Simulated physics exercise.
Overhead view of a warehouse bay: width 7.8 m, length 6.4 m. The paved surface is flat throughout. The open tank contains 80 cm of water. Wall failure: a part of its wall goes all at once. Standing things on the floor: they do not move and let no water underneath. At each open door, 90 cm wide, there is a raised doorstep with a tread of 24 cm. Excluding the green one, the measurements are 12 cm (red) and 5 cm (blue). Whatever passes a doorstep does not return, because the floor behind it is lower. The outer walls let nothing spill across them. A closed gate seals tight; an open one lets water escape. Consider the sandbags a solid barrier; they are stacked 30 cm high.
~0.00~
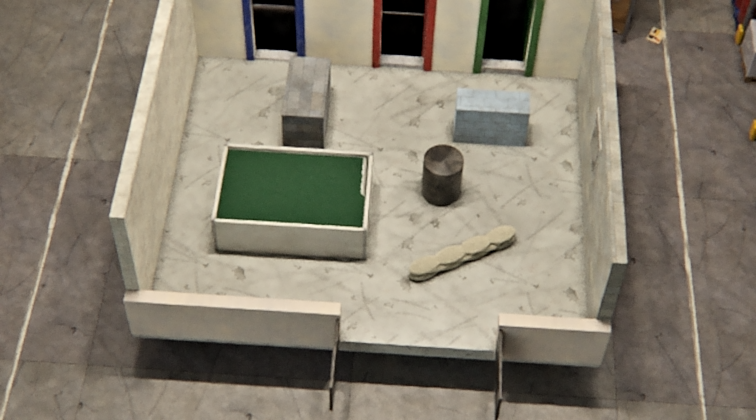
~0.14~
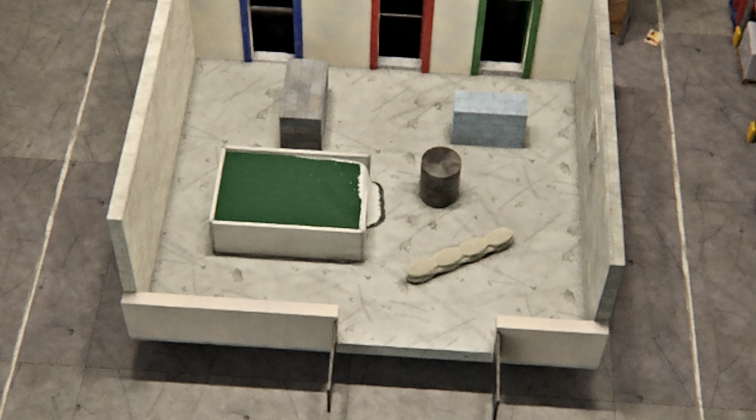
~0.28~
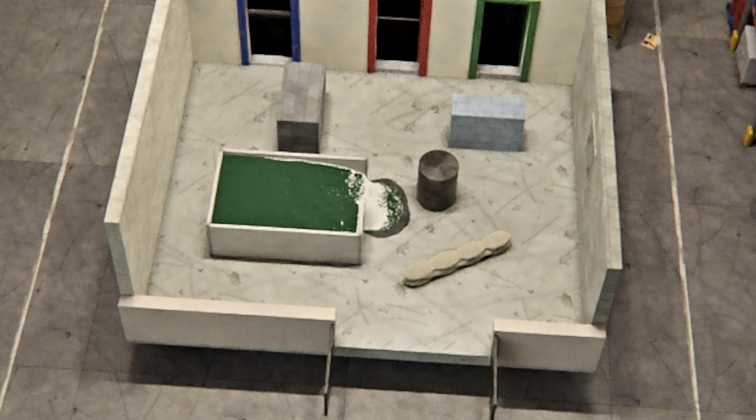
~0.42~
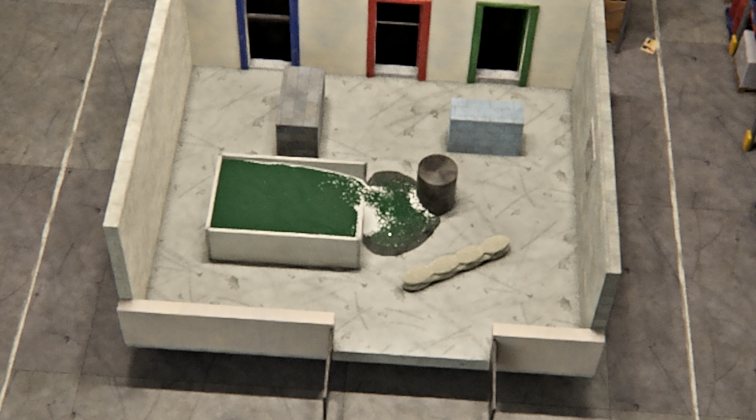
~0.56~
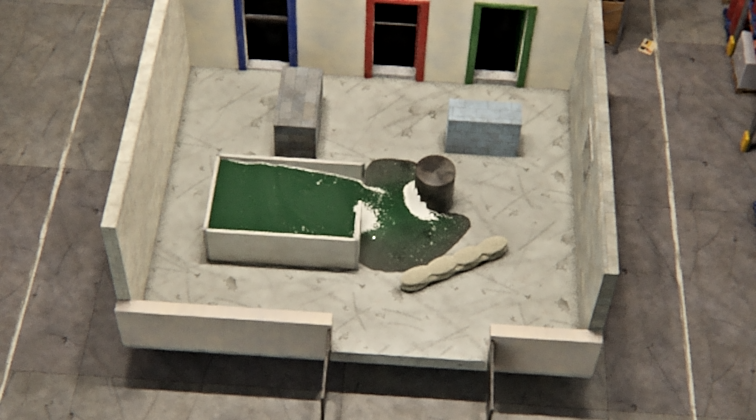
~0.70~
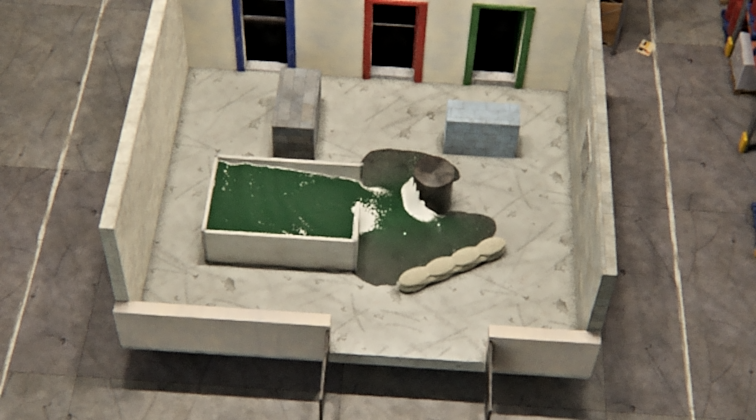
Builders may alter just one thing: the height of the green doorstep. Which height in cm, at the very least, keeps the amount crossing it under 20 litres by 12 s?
Close to 14 cm is just enough.
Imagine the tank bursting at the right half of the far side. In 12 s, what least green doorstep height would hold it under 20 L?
Roughly 15 cm.
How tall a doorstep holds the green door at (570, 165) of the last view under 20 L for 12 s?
18 cm.
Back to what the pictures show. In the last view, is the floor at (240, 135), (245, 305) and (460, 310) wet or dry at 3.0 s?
Okay, in order that's stayed dry, stayed dry and finally got wet.
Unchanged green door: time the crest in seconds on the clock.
Around 5.0 seconds.
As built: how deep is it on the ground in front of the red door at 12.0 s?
About 8.5 cm.
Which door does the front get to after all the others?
Answer: Blue door.
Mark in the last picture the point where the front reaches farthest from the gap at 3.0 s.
Pixel close to (566, 94).
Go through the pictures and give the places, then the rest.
Still water, 80 cm deep, in the open tank at (294, 189); the green door at (507, 39) is dry, in the first frame.
Water pours out at (365, 195) and has run 0.3 m, to (381, 219); about 7 cm deep outside, 80 cm at the back, in the second frame.
The gap is at (363, 199), the front 0.8 m out at (404, 221); the back of the open tank holds 80 cm, in the third frame.
The gap is at (362, 204), the front 1.4 m out at (435, 223); the back of the open tank holds 80 cm, in the fourth frame.
The front is at (464, 228), 2.0 m from the gap at (360, 205); 3.1 m2 of floor is wet, 80 cm left at the back, in the fifth frame.
Water pours out at (358, 205) and has run 2.5 m, to (491, 228); about 4 cm deep outside, 78 cm at the back; 2.4 m in a straight line remain to the green door at (498, 51), in the sixth frame.
After 1.4 s water covers 20 % of the floor, deepest (53 cm) near (409, 208); it has not reached the green door.
After 3.0 s water covers 45 % of the floor, deepest (37 cm) near (409, 208); 11 cm at the green door, 0 litres in over its 17 cm doorstep.
After 12.0 s water covers 95 % of the floor, deepest (14 cm) near (167, 330); 9 cm at the green door, 7 litres in over its 17 cm doorstep.
At the green door as built, the water arrived by 2.0 s and peaked near 21 cm at 5.2 s.
Run again over the same 12 s with other heights there, 30 litres in over 13 cm, 6 litres over 17.5 cm. The limit of 20 litres is kept from about 14 cm up.
